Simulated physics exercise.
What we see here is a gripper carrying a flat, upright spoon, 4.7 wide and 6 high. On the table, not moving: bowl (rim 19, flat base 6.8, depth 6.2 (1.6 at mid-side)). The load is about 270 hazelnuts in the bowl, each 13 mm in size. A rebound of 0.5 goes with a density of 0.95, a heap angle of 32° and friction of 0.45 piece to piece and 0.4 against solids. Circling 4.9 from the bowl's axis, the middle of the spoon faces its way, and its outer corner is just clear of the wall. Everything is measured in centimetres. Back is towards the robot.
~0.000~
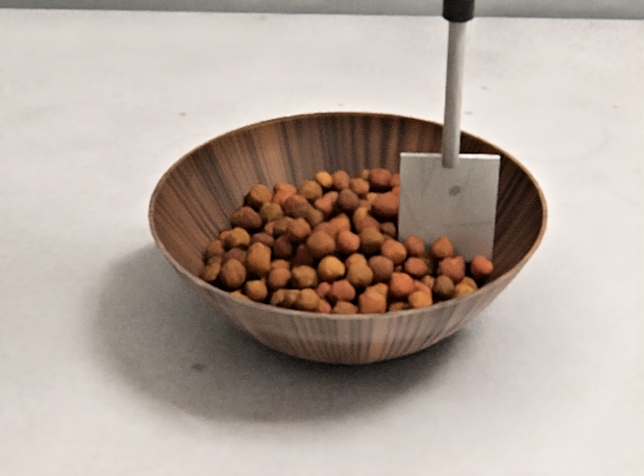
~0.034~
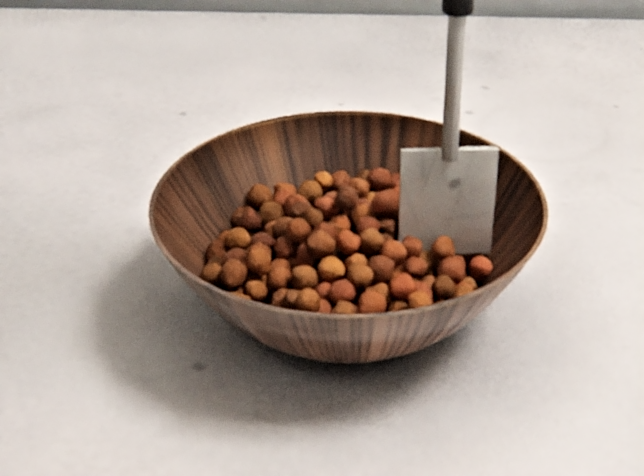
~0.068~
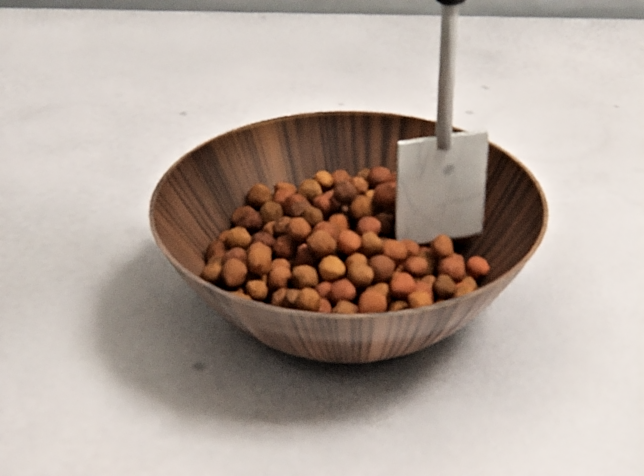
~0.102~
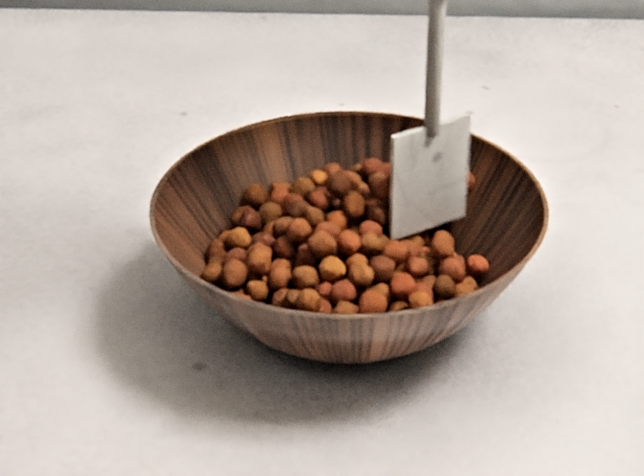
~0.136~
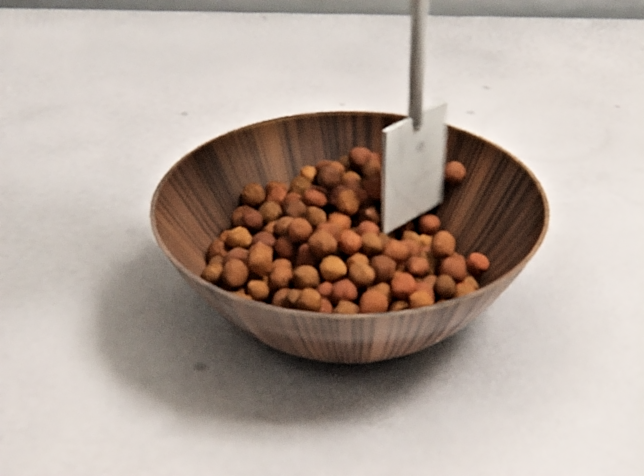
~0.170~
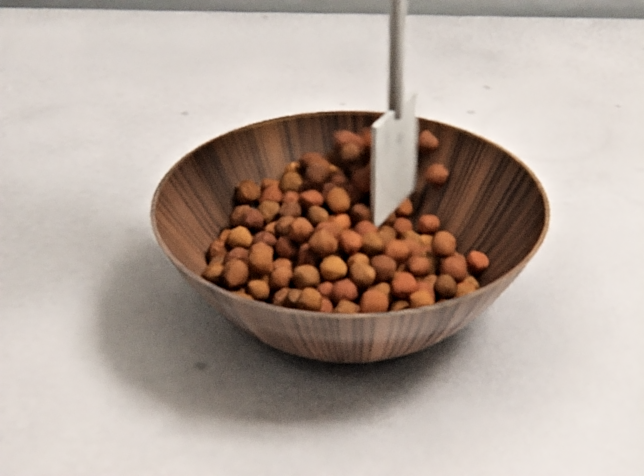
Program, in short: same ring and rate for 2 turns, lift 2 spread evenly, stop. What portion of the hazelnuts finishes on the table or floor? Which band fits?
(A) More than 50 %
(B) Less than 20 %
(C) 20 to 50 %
Less than 20 % (B).
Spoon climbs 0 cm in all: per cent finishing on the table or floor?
Around 20 %.
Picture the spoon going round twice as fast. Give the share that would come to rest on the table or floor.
It would come to around 30 percent.
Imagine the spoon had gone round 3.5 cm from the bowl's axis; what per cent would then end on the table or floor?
Then about 5 per cent.
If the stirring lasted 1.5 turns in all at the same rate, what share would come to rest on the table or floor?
I'd expect some 10 per cent.
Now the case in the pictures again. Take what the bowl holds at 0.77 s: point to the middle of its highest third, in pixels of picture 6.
Around (456, 242).
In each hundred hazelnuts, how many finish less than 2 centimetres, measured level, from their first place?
Near 30 per cent of the pieces.
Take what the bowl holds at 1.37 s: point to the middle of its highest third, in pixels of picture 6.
Near pixel (297, 258).
After 0.77 s, 323° round, highest piece 8 above the table; 253 in the bowl, 18 on the table or floor, 3 in flight or on the tool.
After 1.37 s, 222° round, highest piece 7 above the table; 244 in the bowl, 30 on the table or floor.
After 1.87 s, 0° round, highest piece 6 above the table; 244 in the bowl, 30 on the table or floor.
After 2.57 s, 0° round, highest piece 6 above the table; 244 in the bowl, 30 on the table or floor.
In the end, 244 in the bowl, 30 on the table or floor. That is 11 % on the table or floor.
